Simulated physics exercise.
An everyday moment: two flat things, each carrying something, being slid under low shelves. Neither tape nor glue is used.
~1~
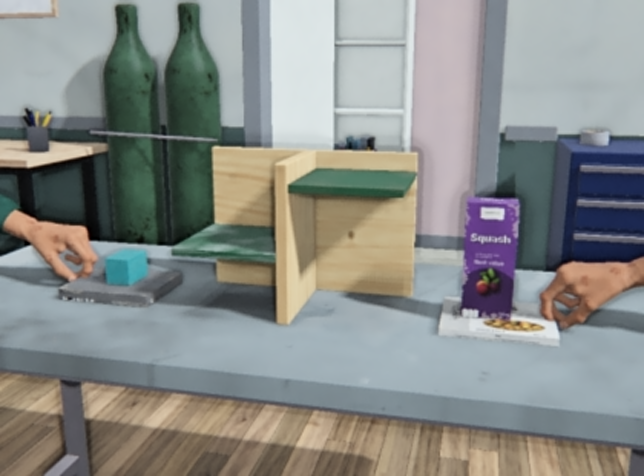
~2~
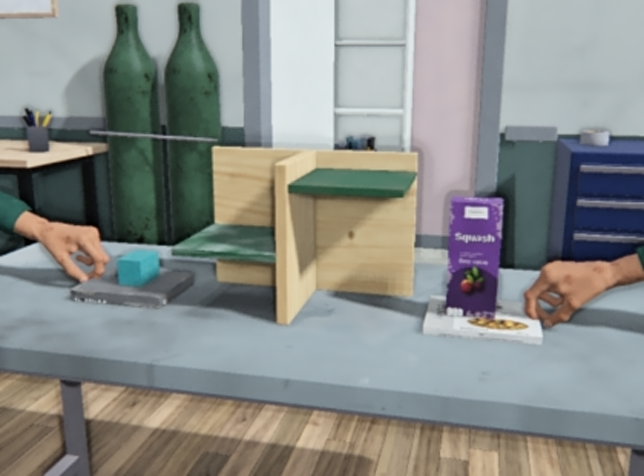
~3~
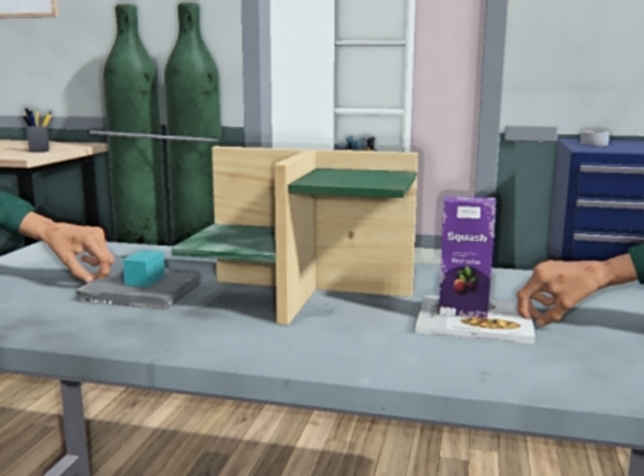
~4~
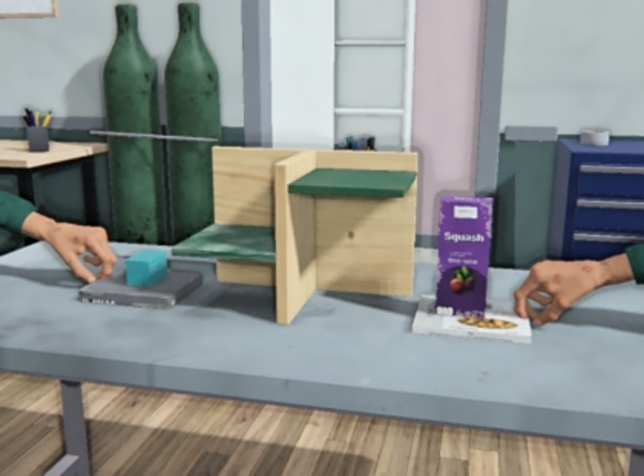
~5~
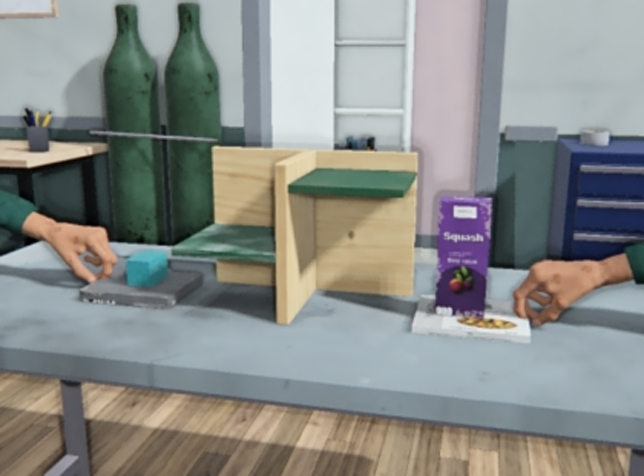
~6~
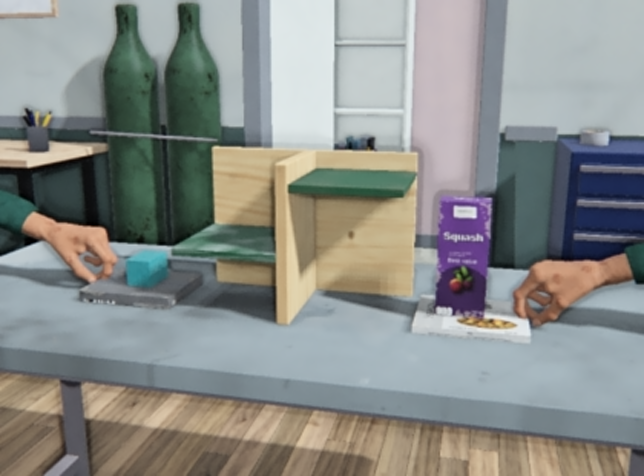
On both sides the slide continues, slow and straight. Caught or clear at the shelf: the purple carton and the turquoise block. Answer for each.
Purple carton clear; turquoise block clear.
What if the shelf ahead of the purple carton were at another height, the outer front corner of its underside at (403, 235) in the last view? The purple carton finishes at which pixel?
End point: About (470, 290).
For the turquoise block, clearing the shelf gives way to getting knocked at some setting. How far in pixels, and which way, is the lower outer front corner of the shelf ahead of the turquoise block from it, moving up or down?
16 pixels down, roughly.
Then, 0.96 s later than the last frame, purple carton riding along near (415, 254); turquoise block riding along near (188, 272).
When it is over, the purple carton clears the shelf, near (344, 250); the turquoise block clears the shelf, near (247, 277).
